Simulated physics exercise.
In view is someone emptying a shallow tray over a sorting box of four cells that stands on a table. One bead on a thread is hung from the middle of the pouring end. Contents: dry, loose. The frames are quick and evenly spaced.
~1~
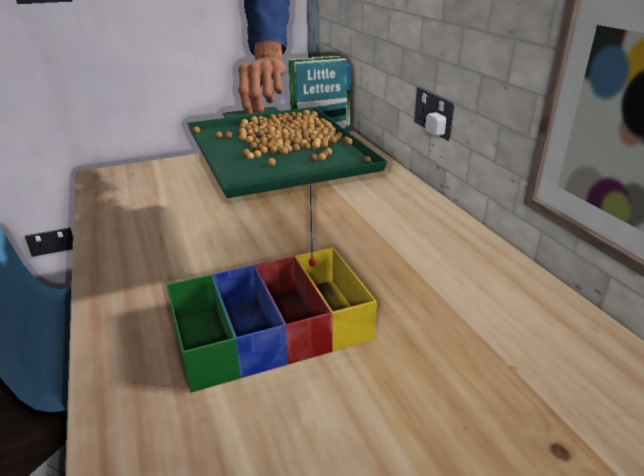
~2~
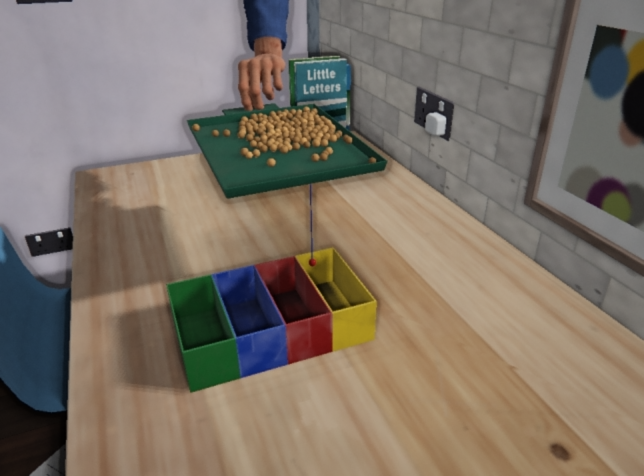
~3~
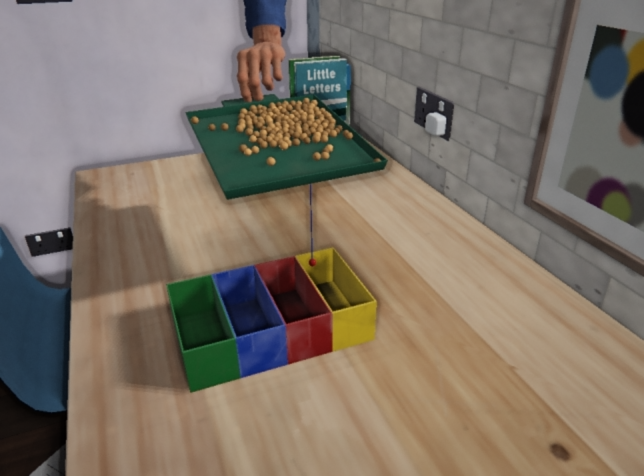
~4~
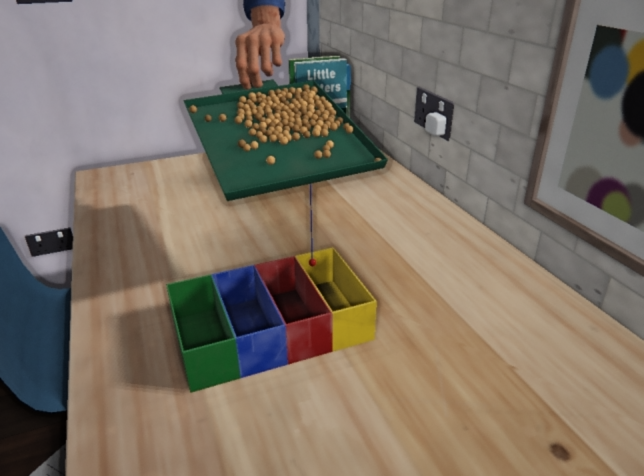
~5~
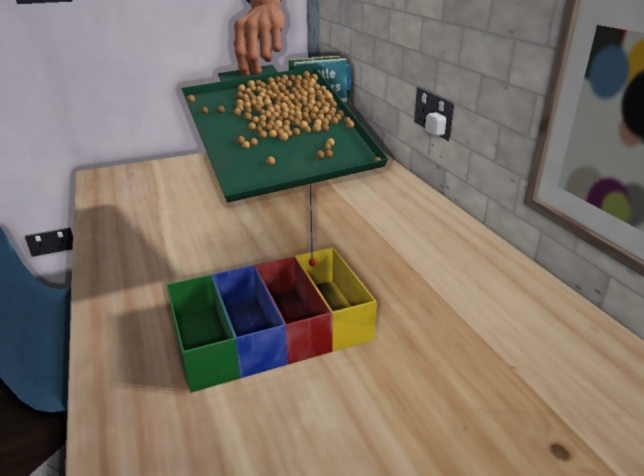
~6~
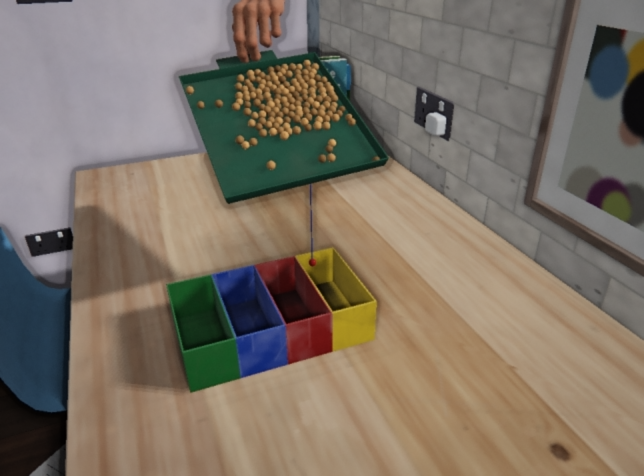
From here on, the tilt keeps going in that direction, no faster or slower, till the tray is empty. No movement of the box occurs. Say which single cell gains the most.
The one that gains the most is the blue cell.
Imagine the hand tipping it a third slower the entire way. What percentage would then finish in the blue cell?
I'd put it near 50 per cent.
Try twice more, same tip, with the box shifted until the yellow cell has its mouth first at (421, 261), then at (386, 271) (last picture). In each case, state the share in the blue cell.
You'd get 10 in a hundred first and 20 in a hundred after that.
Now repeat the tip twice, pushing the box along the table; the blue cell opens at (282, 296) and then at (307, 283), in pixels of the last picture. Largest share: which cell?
With the first placing it's that green cell, with the second it's the green cell.
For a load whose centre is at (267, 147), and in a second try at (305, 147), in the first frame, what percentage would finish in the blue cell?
Near 50 per cent and near 40 per cent.
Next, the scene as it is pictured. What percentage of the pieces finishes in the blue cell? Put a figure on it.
Around 40 in every hundred pieces.
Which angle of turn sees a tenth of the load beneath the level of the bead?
A tilt of roughly 60°.
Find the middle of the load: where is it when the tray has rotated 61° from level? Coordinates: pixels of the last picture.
The load's middle is around (274, 222).
Just after the last frame, tray tipped steeply; roughly half on the tray; about a tenth in the blue cell; about a tenth in the red cell; just a few in the green cell; just a few in the yellow cell; roughly a third falling or outside the box.
A moment on, tray tipped right over; about a tenth on the tray; roughly a quarter in the blue cell; about a tenth in the red cell; about a tenth in the green cell; about a tenth in the yellow cell; roughly a third falling or outside the box.
Further on, tray tipped past a quarter turn; roughly a third in the blue cell; roughly a quarter in the red cell; about a tenth in the yellow cell; about a tenth in the green cell; roughly a quarter falling or outside the box.
When it is over, tray tipped past a quarter turn; roughly a third in the blue cell; roughly a quarter in the red cell; about a tenth in the yellow cell; about a tenth in the green cell; roughly a quarter outside the box.
